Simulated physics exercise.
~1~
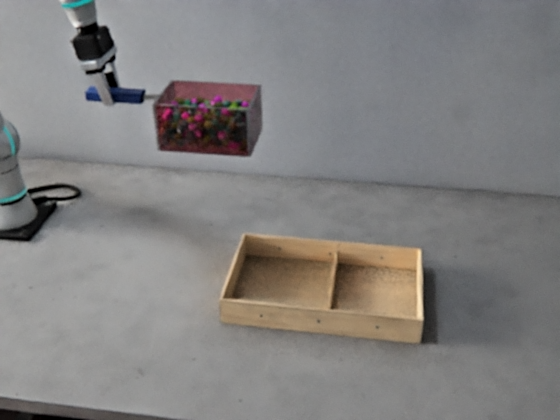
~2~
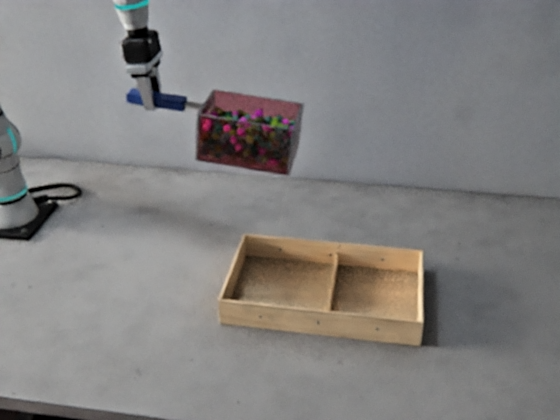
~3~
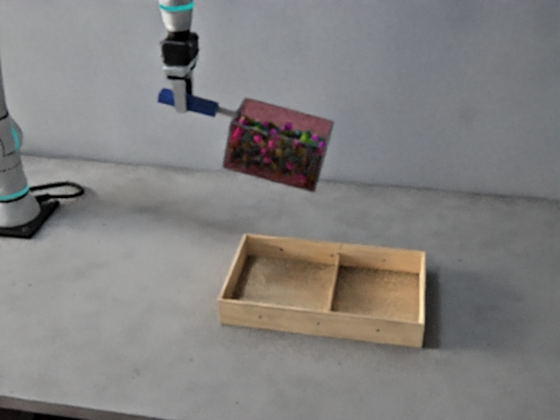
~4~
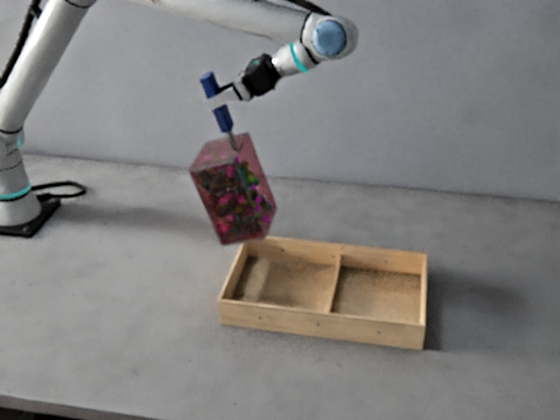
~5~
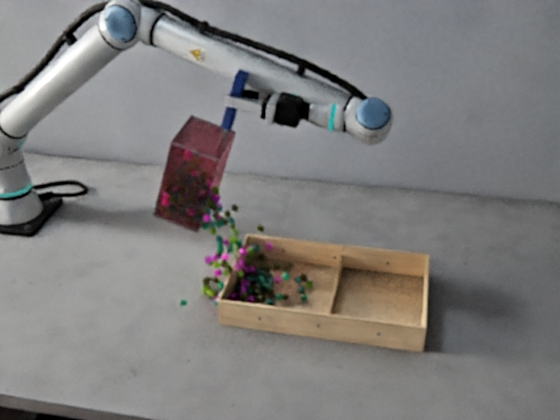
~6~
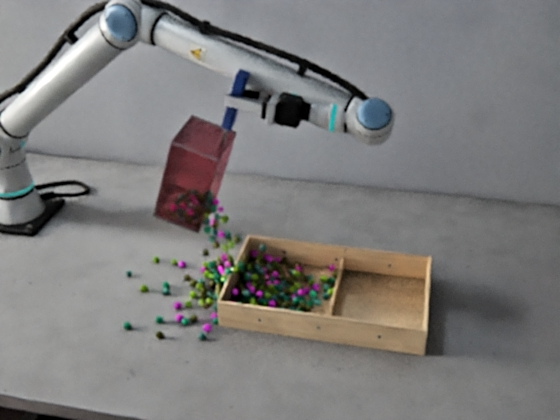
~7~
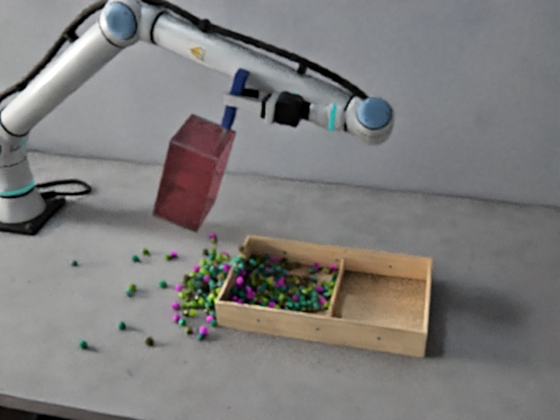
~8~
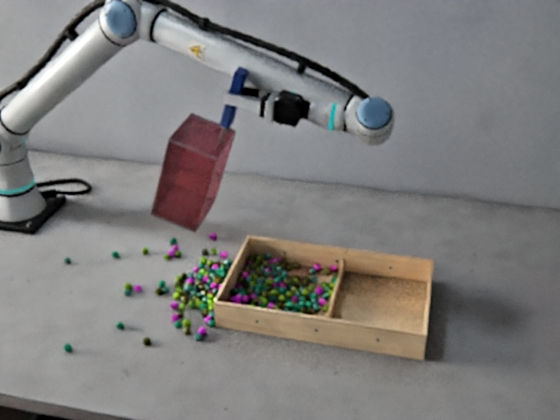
A robot arm tips a clear reddish box, pouring colourful balls into a wooden tray and onto the table.
